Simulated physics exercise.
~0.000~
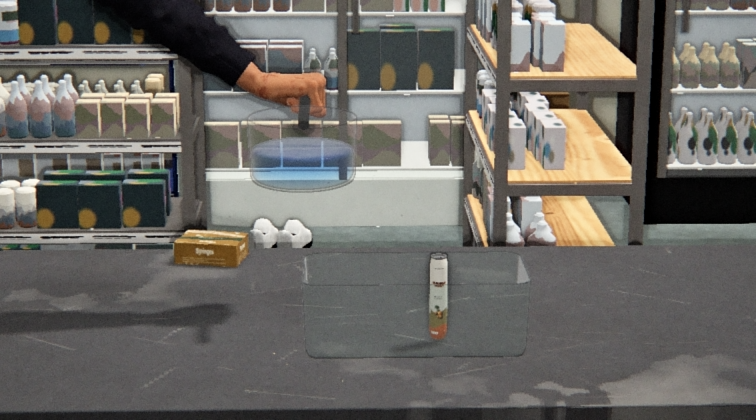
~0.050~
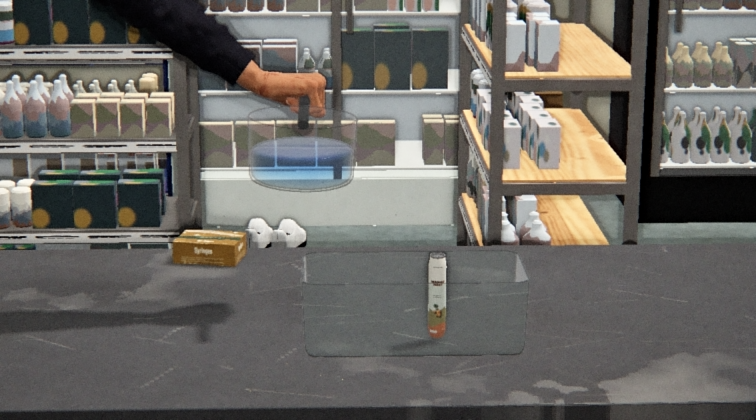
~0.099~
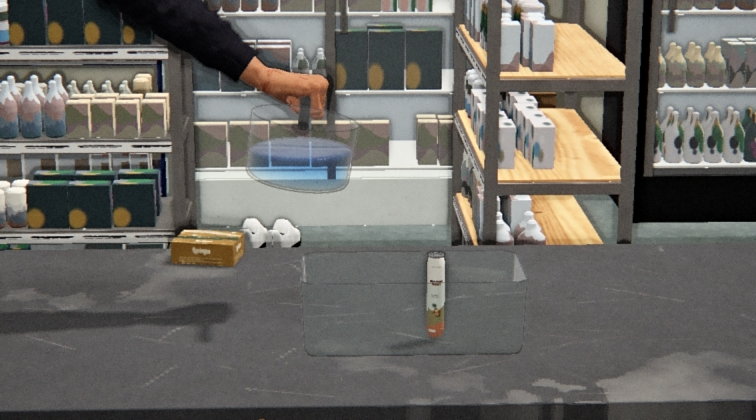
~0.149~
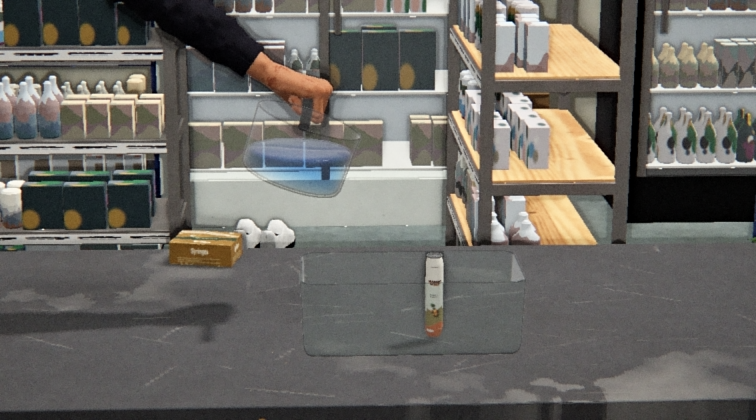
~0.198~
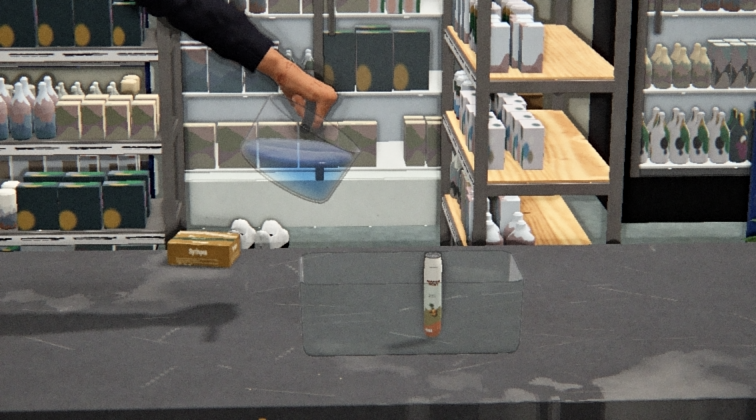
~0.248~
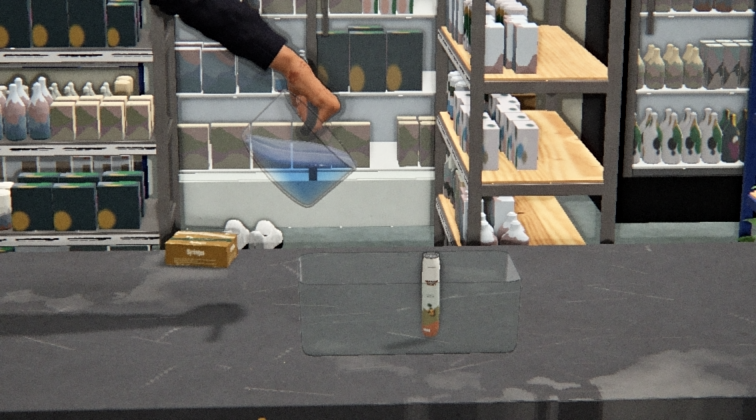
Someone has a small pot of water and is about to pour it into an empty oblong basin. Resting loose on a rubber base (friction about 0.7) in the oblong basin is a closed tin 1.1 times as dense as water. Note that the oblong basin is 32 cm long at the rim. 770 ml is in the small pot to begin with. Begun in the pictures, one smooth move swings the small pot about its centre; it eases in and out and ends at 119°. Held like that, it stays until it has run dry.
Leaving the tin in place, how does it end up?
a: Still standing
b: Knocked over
Still standing.
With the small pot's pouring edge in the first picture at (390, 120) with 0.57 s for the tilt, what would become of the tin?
Result: Tin tipped over.
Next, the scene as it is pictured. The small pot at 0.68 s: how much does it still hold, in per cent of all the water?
I'd say some 3 per cent remains.
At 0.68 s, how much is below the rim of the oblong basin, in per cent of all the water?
The share is close to 86 percent.
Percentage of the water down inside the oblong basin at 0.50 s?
Near 24 in a hundred.
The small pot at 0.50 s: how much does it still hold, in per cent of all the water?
Close to 20 in a hundred.
By 0.50 s the tilt is 114° and 21 per cent is still to pour; the tin stands where it began.
By 0.68 s the tilt is 119° and 3 per cent is still to pour; the tin stands where it began.
By 0.86 s the tilt is 119° and 0 per cent is still to pour; the tin stands where it began.
By 1.07 s the tilt is 119° and 0 per cent is still to pour; the tin stands where it began.
At rest the tin stands where it began.
